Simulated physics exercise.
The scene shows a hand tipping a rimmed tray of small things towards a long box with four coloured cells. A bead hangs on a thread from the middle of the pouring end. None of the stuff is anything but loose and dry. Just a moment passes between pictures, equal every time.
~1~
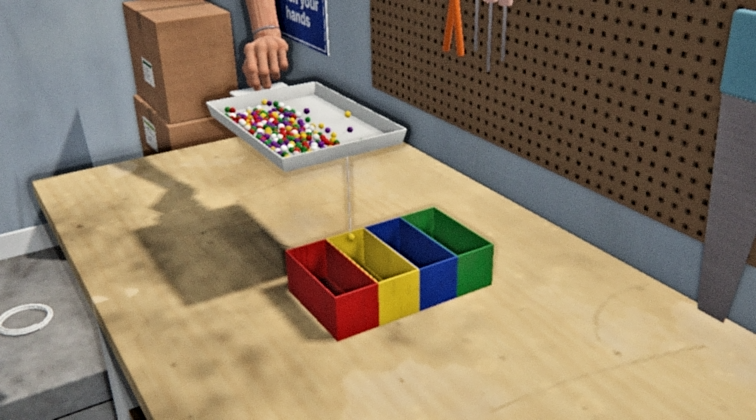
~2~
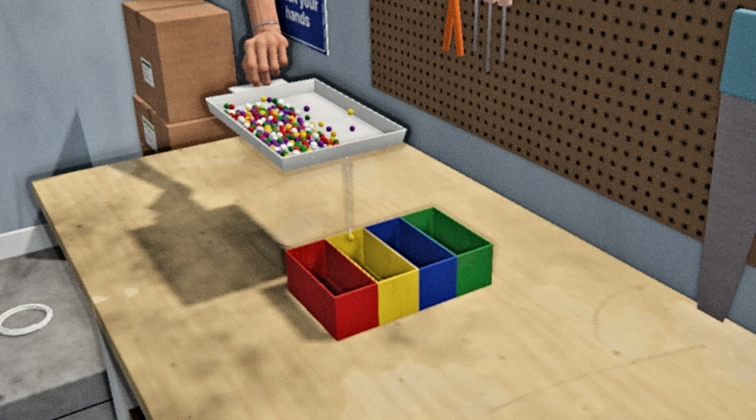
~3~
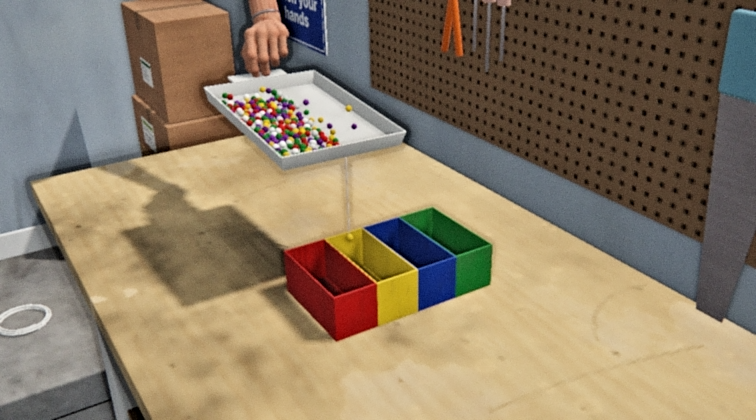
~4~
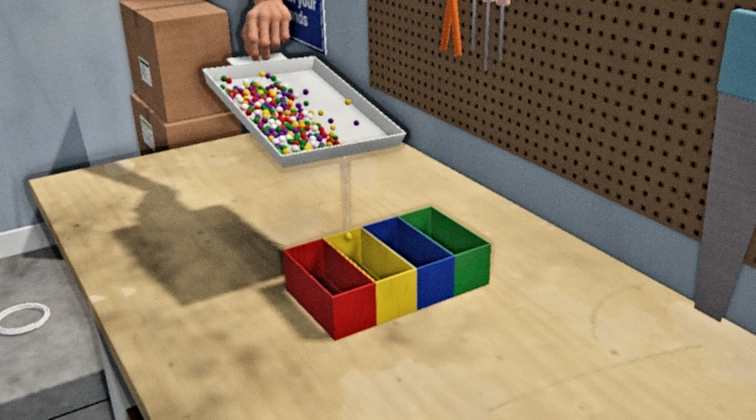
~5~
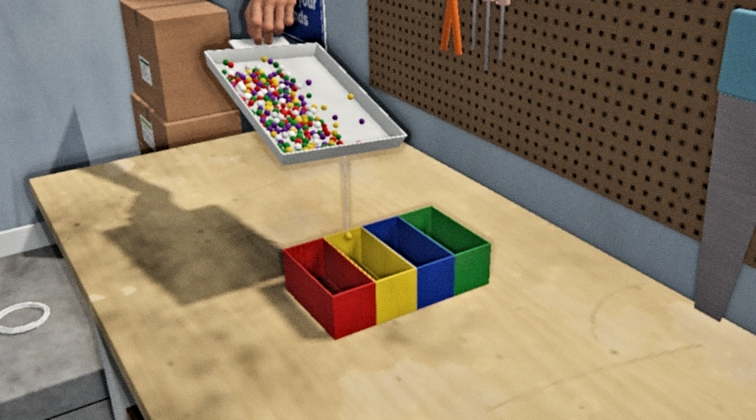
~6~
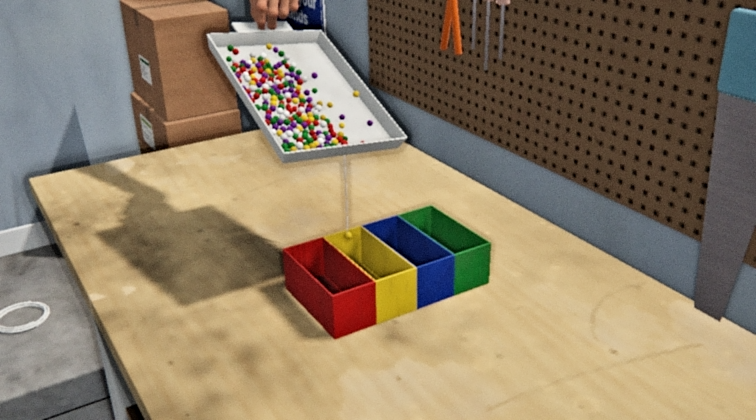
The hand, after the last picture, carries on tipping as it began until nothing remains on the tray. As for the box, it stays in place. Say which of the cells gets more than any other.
That would be the blue cell.
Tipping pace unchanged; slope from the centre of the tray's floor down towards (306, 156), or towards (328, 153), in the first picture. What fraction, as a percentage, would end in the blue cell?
First some 0, then 10 per cent.
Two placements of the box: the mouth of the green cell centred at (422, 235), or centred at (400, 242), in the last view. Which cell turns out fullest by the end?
In order: The cell in green, the cell in green.
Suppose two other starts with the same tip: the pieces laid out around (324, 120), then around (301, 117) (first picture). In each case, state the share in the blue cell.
In order, roughly 50 % and 60 %.
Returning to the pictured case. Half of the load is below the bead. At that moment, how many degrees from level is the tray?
Close to 95 degrees, I reckon.
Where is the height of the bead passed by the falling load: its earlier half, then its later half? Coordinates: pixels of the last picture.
Around (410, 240) at first; around (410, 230) after that.
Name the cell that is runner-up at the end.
Next after the leader comes the yellow cell.
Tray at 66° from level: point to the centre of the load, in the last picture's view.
Centre estimate: (374, 147).
Soon after the last picture, tray tipped steeply; about two thirds on the tray; a stray few in the blue cell; a stray few in the green cell; a stray few in the yellow cell; about a quarter falling or outside the box.
A little later, tray tipped past a quarter turn; a small part on the tray; about half in the blue cell; about a quarter in the yellow cell; a small part in the green cell; a stray few in the red cell; about a quarter falling or outside the box.
Later still, tray tipped past a quarter turn; about two thirds in the blue cell; about a quarter in the yellow cell; a small part in the green cell; a stray few in the red cell; a small part falling or outside the box.
By the end, tray tipped past a quarter turn; about two thirds in the blue cell; about a quarter in the yellow cell; a small part in the green cell; a stray few in the red cell; a small part outside the box.
